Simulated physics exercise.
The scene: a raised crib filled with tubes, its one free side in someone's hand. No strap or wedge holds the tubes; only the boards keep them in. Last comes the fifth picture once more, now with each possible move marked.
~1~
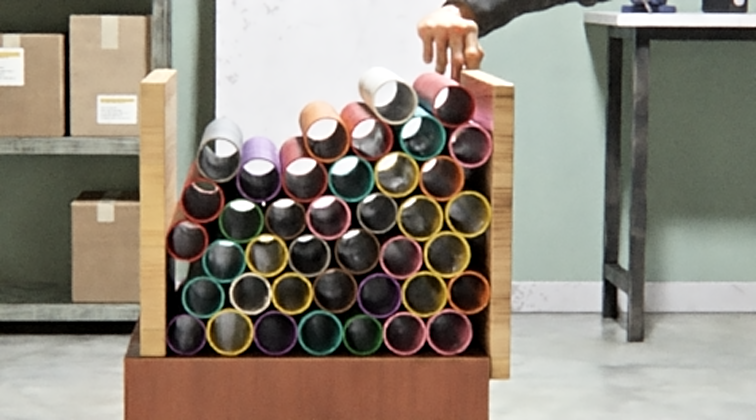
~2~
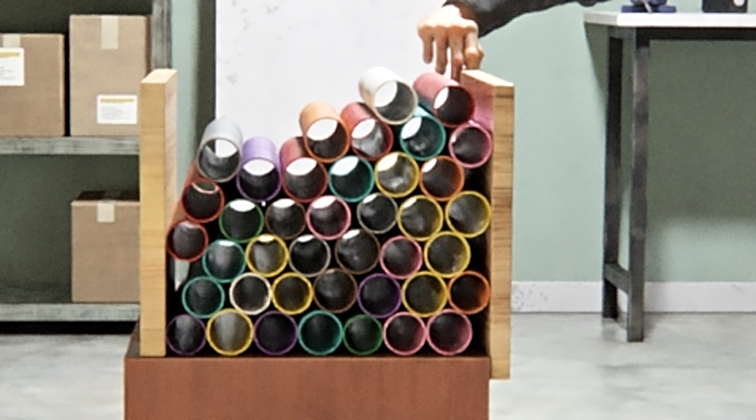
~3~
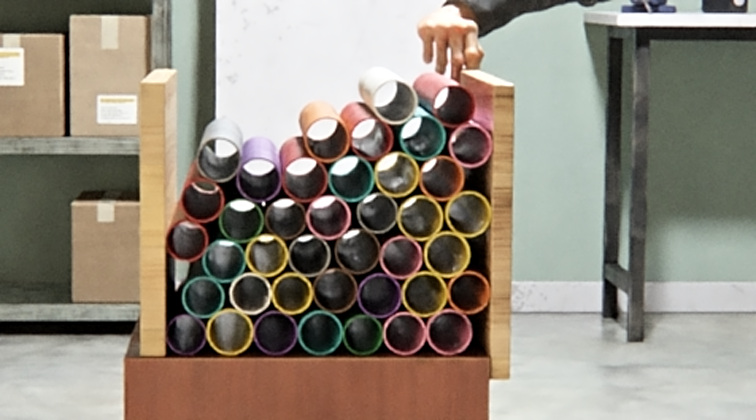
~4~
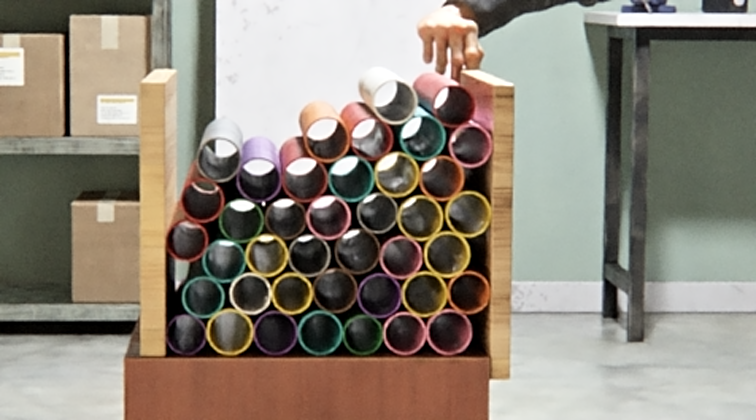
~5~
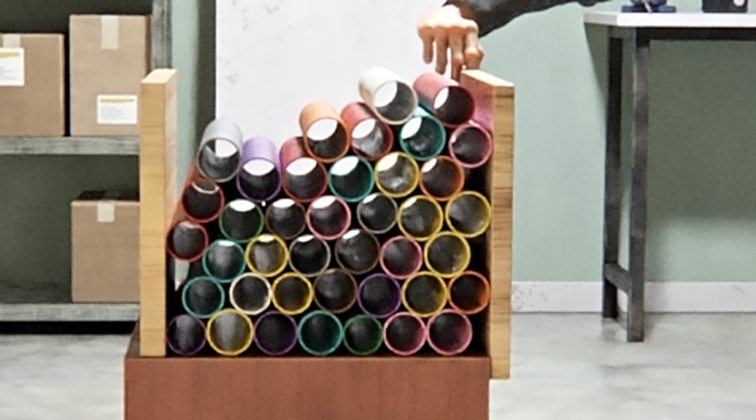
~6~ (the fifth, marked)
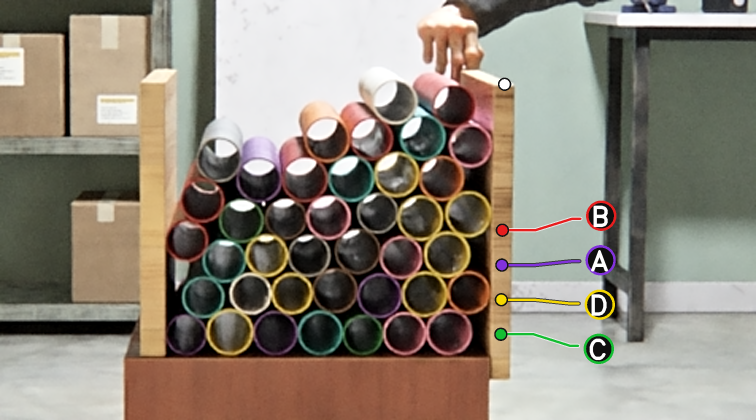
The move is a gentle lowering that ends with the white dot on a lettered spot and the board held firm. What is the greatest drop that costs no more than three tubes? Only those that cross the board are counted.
The last mark within the limit is B.
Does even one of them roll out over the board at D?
Yes, at D.
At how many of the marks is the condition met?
One of them.
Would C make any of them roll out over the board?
At C: Yes.
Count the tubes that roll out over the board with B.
The count is two.
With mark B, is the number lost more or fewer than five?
At B, fewer than five.
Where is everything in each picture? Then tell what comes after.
A turquoise tube (352, 178); a red tube (455, 106); side board (481, 211), in the first frame.
Side board (481, 211); a purple tube (187, 334), in the second frame.
A pink tube (404, 333); a brown tube (335, 290), in the third frame.
A turquoise tube (203, 297); a turquoise tube (225, 261), in the fourth frame.
A brown tube (286, 218); a turquoise tube (352, 178); a red tube (455, 106), in the fifth frame.
On the copy, A at (502, 265); B at (503, 230); C at (501, 334); D at (502, 299); the white dot at (505, 85).
On B. First, top of the board (492, 151).
Then, top of the board (491, 226).
Finally, top of the board (491, 229), two out over the board.
By contrast, A more than three out over the board; C more than three out over the board; D more than three out over the board.
